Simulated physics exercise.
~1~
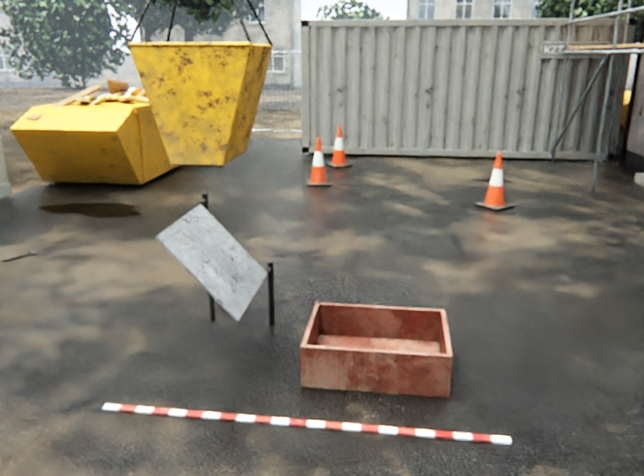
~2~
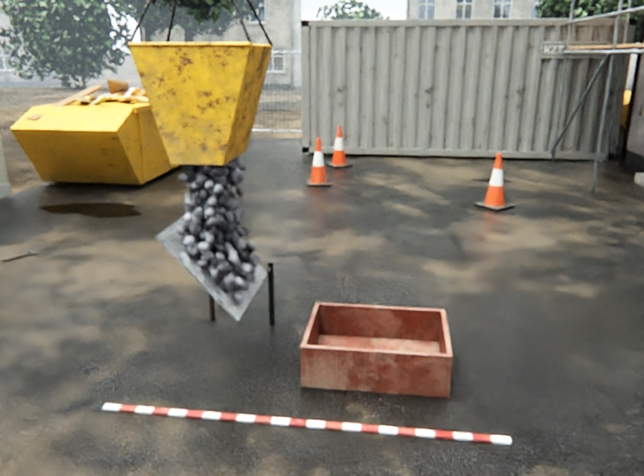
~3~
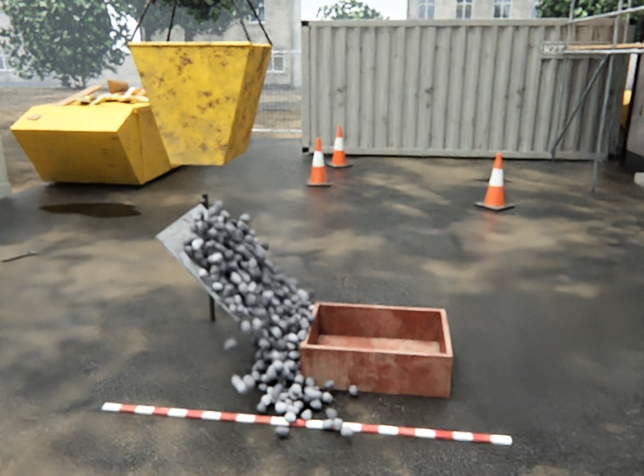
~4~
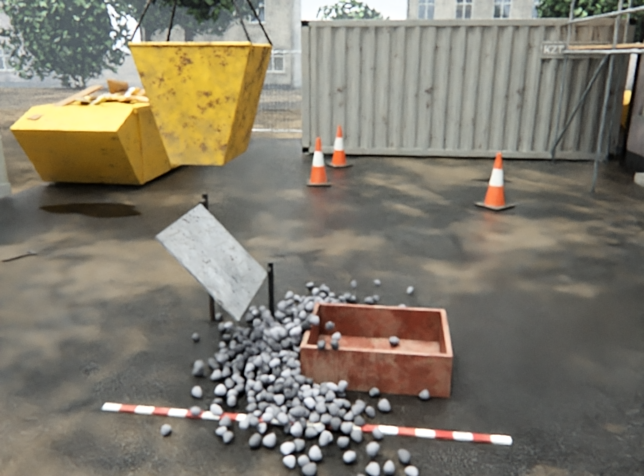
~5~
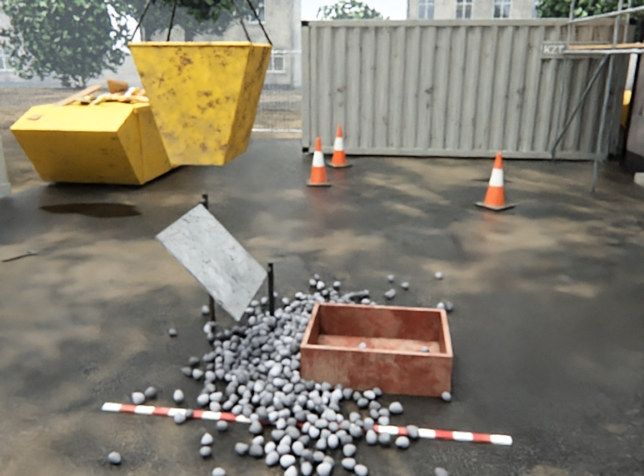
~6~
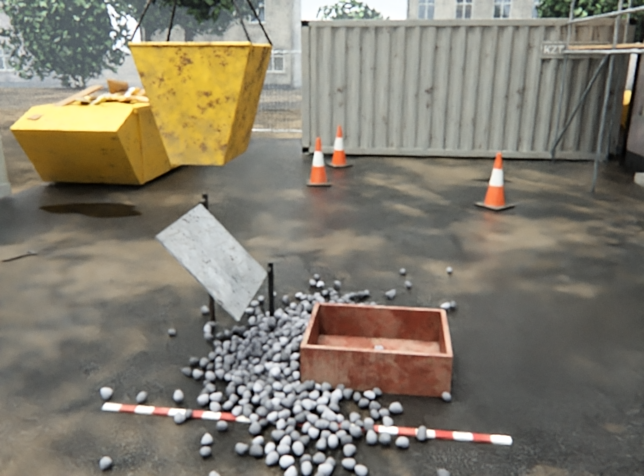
Gray stones drop from a yellow skip, slide off a steel plate and mostly miss the bin.
